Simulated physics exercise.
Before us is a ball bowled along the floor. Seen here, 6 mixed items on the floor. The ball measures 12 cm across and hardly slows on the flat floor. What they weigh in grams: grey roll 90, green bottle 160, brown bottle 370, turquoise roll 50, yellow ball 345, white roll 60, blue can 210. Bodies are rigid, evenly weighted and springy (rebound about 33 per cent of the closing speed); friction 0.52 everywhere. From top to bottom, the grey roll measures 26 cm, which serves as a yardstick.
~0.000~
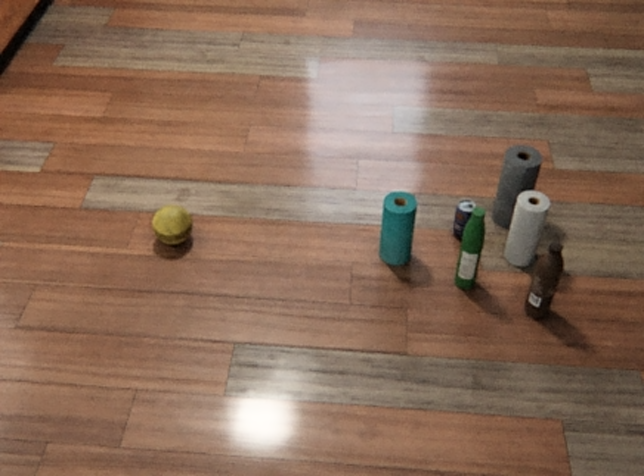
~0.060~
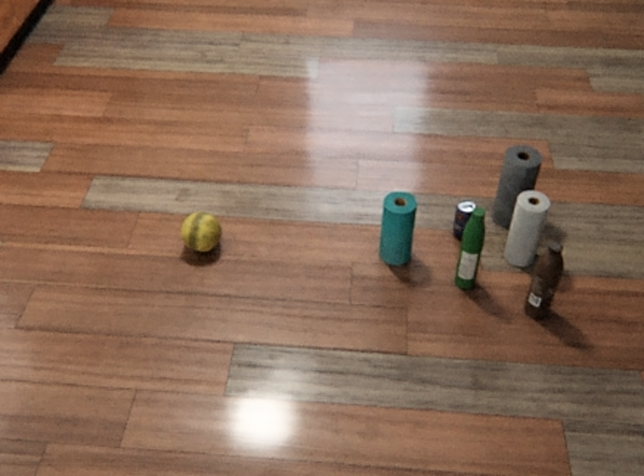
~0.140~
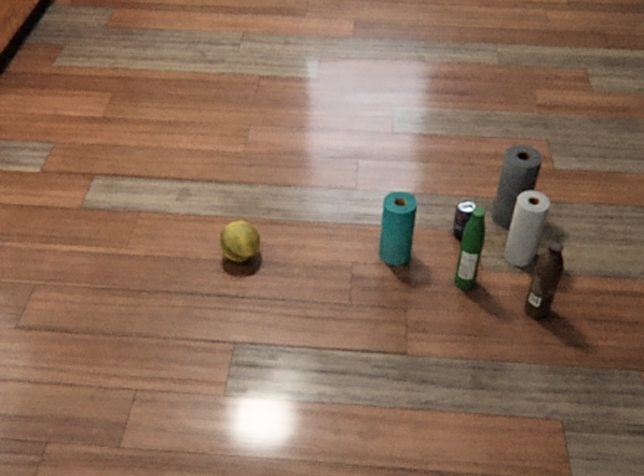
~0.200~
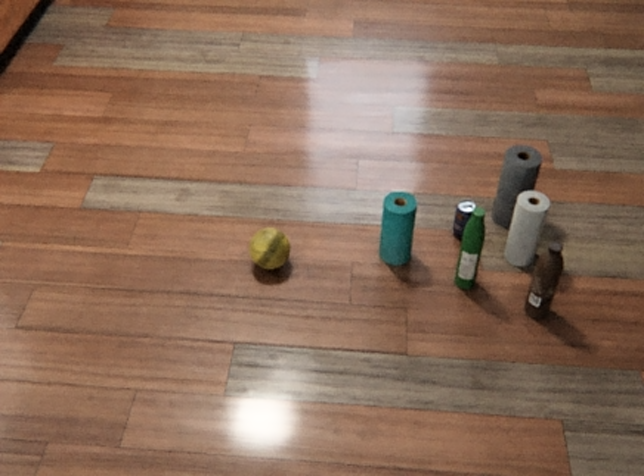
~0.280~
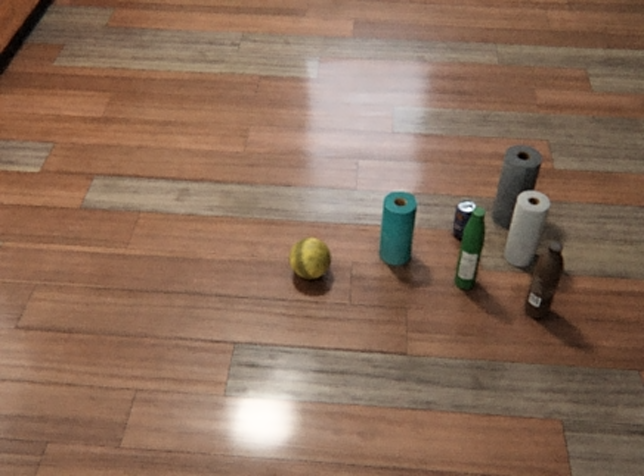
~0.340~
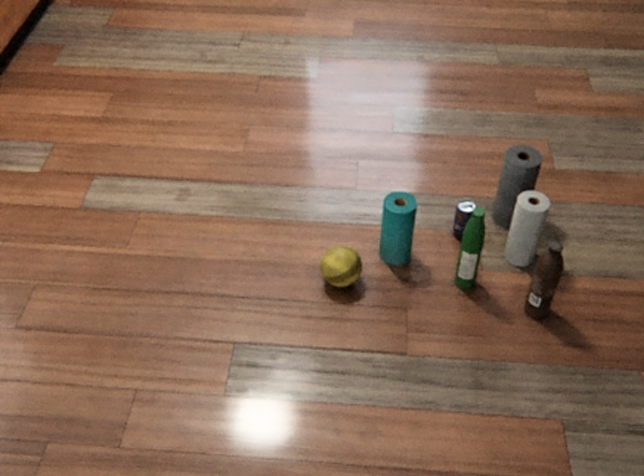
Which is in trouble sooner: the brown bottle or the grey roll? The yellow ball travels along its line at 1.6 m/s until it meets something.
The former of the two.
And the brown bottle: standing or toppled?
Well, the brown bottle tumbles down.
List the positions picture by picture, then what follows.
In the first picture, ball has run 0 cm; yellow ball (173, 225); brown bottle (546, 280); grey roll (516, 188).
In the second picture, ball has run 10 cm; yellow ball (201, 232); white roll (526, 229).
In the third picture, ball has run 23 cm; yellow ball (240, 241); green bottle (471, 249).
In the fourth picture, ball has run 33 cm; yellow ball (270, 248); white roll (526, 229).
In the fifth picture, ball has run 45 cm; yellow ball (310, 258); green bottle (471, 248).
In the sixth picture, ball has run 55 cm; yellow ball (341, 266); brown bottle (546, 280); grey roll (516, 188).
Around 0.84 s, ball has run 124 cm; yellow ball near (575, 348); brown bottle at 19° to upright near (566, 270).
Around 1.24 s, ball has run 164 cm; brown bottle on its side near (590, 276).
Finally (1.8 s), on their side or leaning hard on the floor, brown bottle; the other 5 still in place (within 8 cm). Final places as that camera would see them, brown bottle near (590, 276), grey roll near (516, 188). Brown bottle went at 0.96 s; grey roll was never lost.
